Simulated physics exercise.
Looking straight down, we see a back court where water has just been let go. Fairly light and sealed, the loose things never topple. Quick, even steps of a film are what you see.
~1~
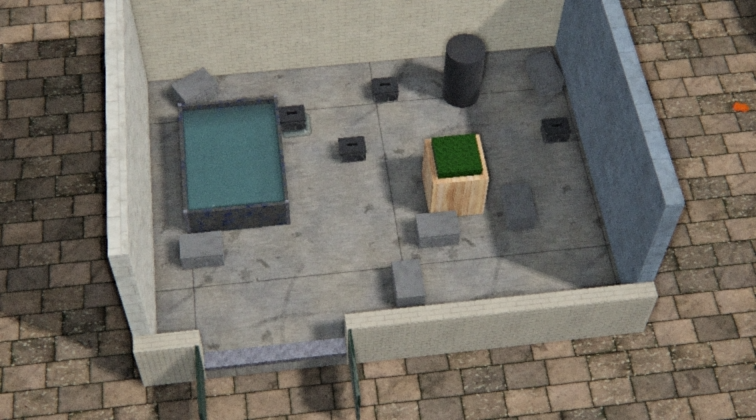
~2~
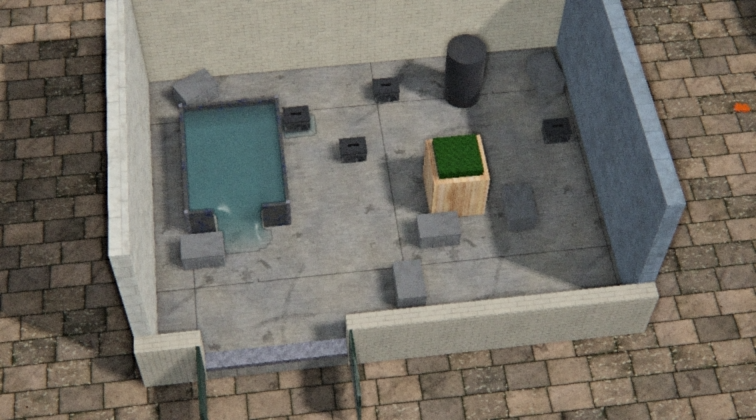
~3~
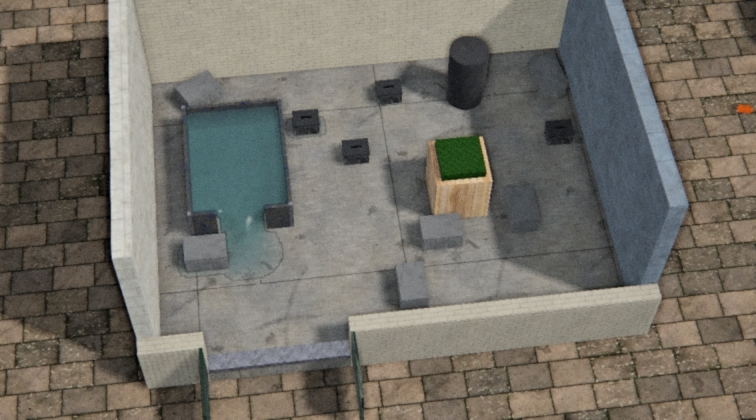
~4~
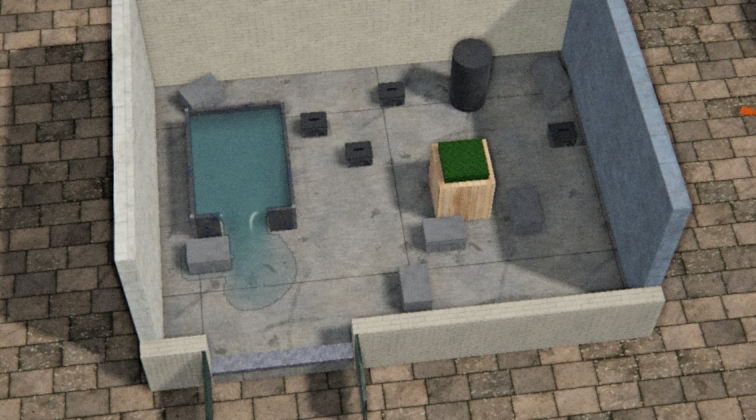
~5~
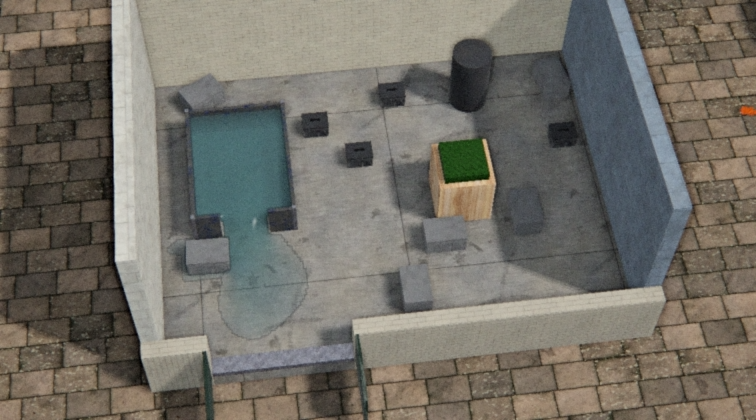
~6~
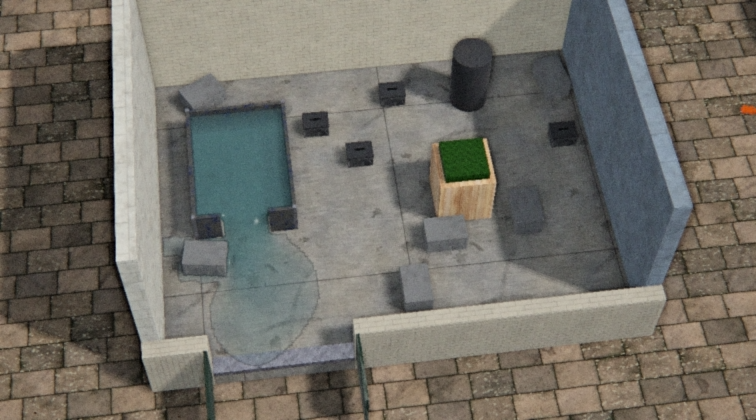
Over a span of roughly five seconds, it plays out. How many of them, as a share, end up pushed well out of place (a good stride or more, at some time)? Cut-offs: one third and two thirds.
Under one third.
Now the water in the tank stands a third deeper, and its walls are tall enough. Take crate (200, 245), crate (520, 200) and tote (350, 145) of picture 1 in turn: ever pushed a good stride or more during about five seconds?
In the order you named them: Went past the threshold, stayed within the threshold, stayed within the threshold.
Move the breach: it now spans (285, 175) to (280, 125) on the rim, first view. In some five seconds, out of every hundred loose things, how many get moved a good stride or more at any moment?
I'd guess around 40 percent of them.
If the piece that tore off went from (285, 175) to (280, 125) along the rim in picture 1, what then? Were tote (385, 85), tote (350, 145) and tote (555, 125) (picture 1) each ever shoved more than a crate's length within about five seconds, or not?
Here is how they go, in order: Dislodged that far, dislodged that far, and dislodged that far.
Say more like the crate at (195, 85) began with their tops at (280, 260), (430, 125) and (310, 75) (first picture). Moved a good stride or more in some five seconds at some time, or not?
One after the other: Swept aside, not that far, never so far.
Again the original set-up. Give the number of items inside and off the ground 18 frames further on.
Well, I'd say 0.
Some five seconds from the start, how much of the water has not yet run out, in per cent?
60 in a hundred.
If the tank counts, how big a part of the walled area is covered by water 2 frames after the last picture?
My estimate is about 20 per cent.
A moment on, 0 of 10 are well off their spots; 0 afloat.
Next, 1 of 10 are well off their spots; 0 afloat.
Later, 1 of 10 are well off their spots; 0 afloat.
In the end, 0 of 10 are well off their spots, and 1 have been at some point; 0 afloat.
